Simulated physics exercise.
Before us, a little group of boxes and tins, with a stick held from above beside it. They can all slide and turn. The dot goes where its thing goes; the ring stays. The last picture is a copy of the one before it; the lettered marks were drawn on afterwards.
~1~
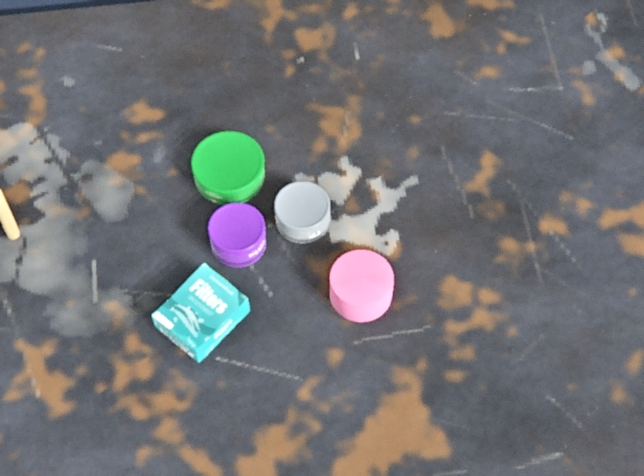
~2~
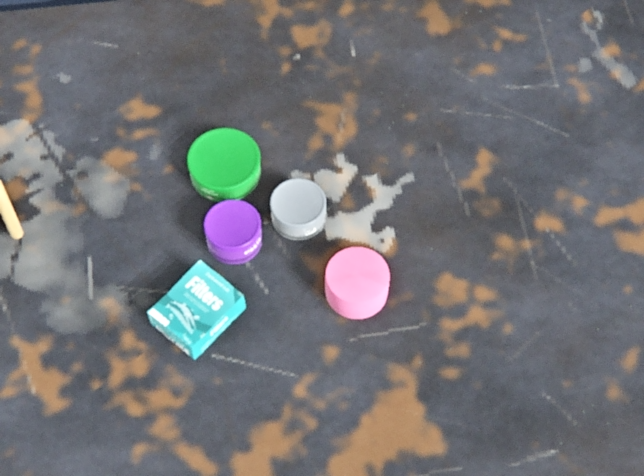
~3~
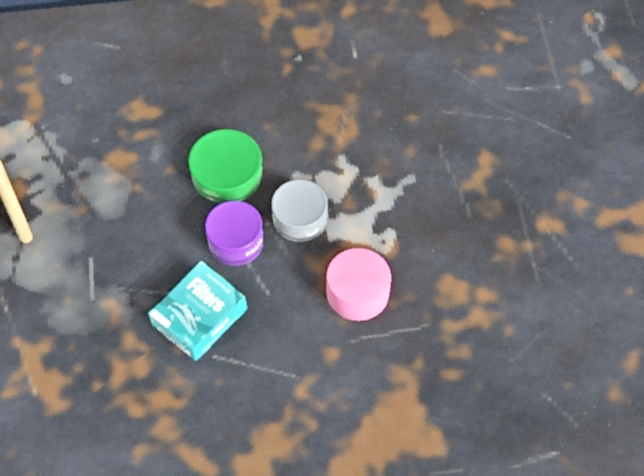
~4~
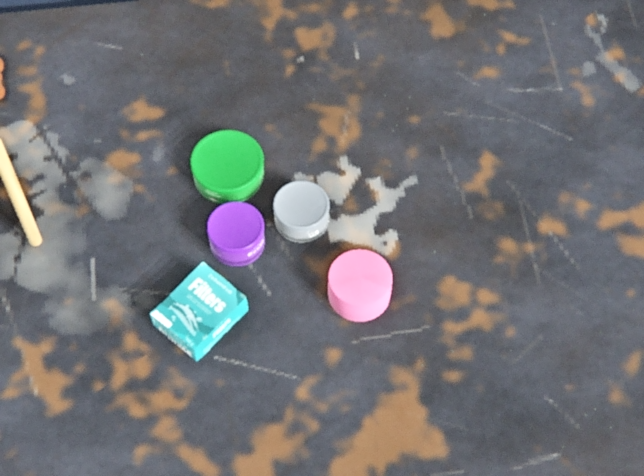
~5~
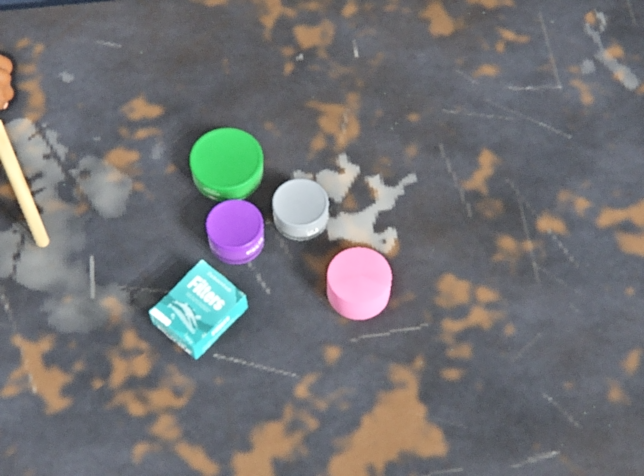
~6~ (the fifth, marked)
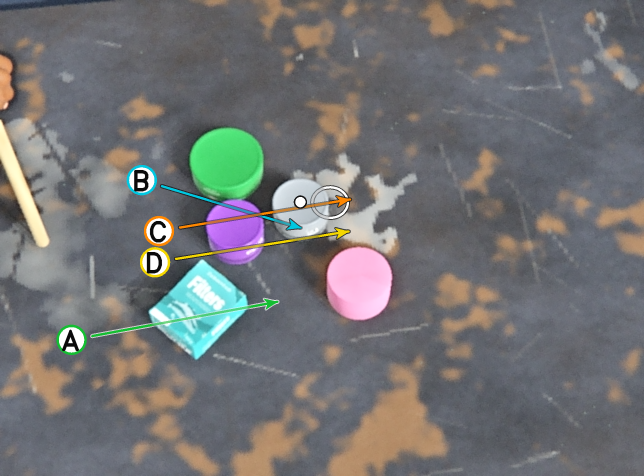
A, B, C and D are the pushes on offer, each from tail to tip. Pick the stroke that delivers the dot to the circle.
With B the dot lies in the ring.
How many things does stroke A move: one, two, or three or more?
It moves two.
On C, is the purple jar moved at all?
Yes.
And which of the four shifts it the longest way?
C.
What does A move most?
The turquoise box goes farthest.
On the marked copy, A from (92, 336) to (277, 302); B from (162, 186) to (301, 228); C from (180, 228) to (350, 199); D from (176, 259) to (349, 231); the ring at (330, 203); the white dot at (301, 202).
Following B. Soon after the start, foot of the stick (213, 203); grey jar (301, 210); green tub (233, 164).
Later, foot of the stick (262, 218); grey jar (301, 210); green tub (234, 163).
In the end, foot of the stick (301, 229); grey jar (332, 210); green tub (234, 163); the dot on the grey jar is in the ring.
As for the rest, A leaves the dotted thing at (301, 210); C leaves the dotted thing at (361, 220); D leaves the dotted thing at (336, 187).
